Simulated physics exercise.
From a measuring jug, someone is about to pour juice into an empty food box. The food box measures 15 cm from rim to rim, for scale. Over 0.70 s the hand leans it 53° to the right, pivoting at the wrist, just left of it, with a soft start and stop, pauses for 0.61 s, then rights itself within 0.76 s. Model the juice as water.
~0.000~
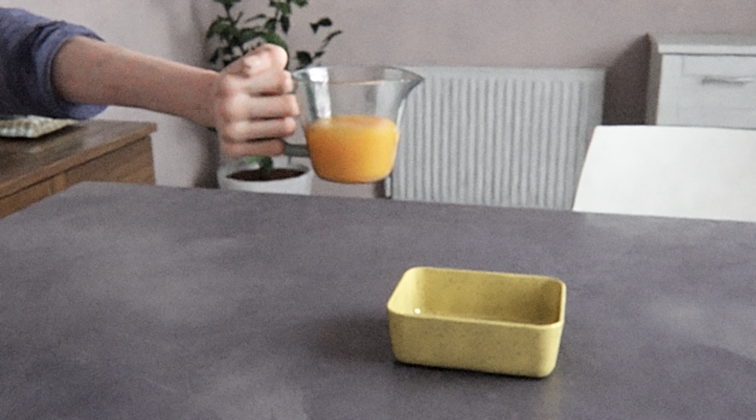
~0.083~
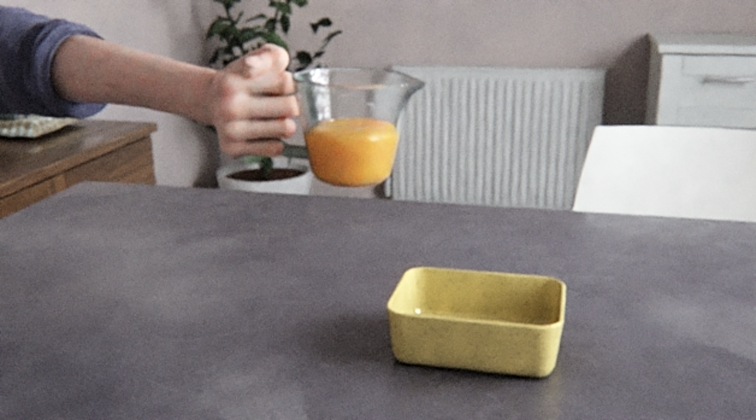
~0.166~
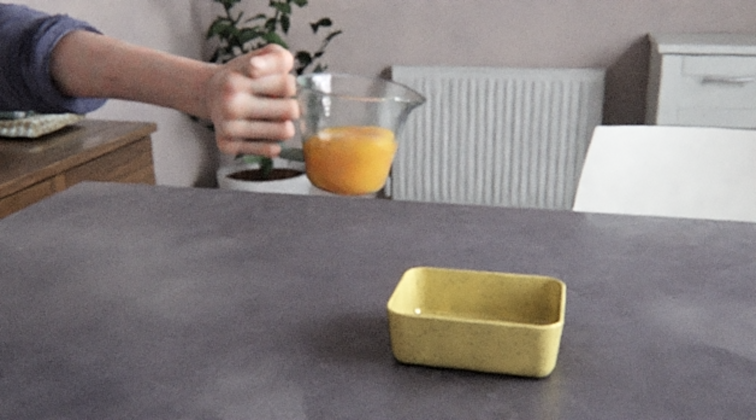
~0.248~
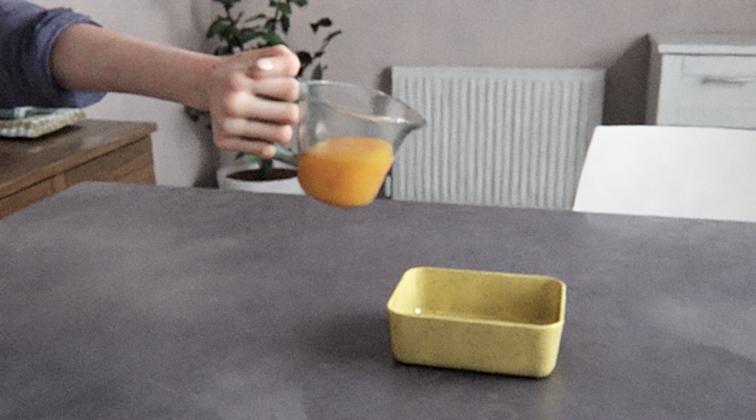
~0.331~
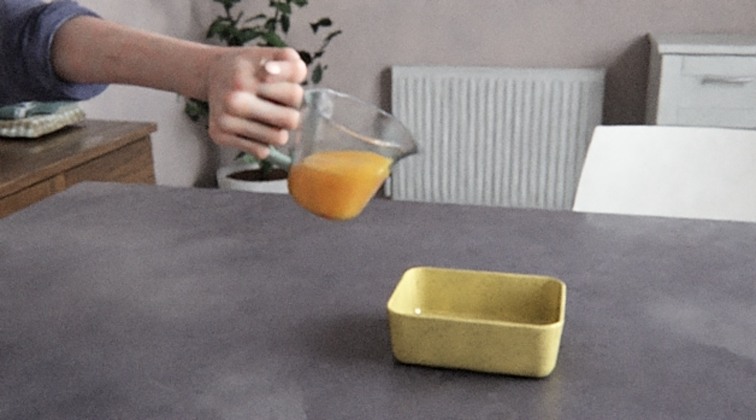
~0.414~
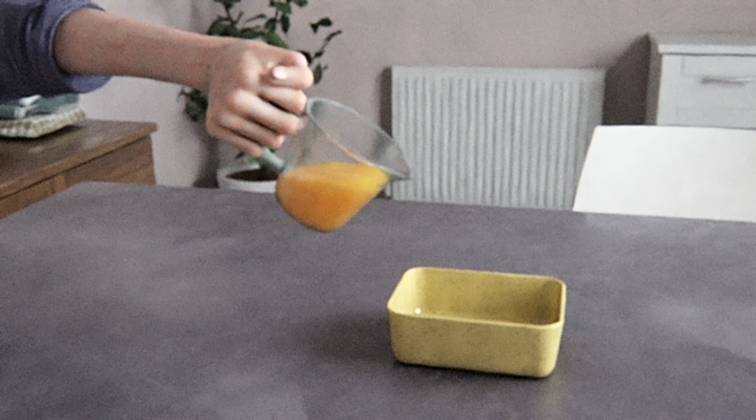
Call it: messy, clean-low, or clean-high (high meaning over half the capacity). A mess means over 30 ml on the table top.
Clean-low.
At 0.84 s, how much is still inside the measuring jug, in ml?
I'd put it at around 180 ml.
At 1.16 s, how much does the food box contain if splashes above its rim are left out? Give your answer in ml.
About 40 ml.
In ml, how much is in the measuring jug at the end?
It ends up holding about 140 ml.
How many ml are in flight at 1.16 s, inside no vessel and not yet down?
Liquid in flight: Around 10 ml.
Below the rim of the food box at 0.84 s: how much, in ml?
Close to 10 ml.
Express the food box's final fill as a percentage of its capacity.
Near 10 per cent of what it can hold.
Then, 0.84 s in, the tilt is 53° and the food box has 10 ml, the measuring jug 185 ml, and 0 ml is on the table top.
Then, 1.16 s in, the tilt is 53° and the food box has 45 ml, the measuring jug 150 ml, and 0 ml is on the table top.
Then, 1.49 s in, the tilt is 46° and the food box has 60 ml, the measuring jug 135 ml, and 5 ml is on the table top.
Then, 1.84 s in, the tilt is 11° and the food box has 65 ml, the measuring jug 135 ml, and 5 ml is on the table top.
Finally, the food box has 65 ml, the measuring jug 135 ml, and 5 ml is on the table top.
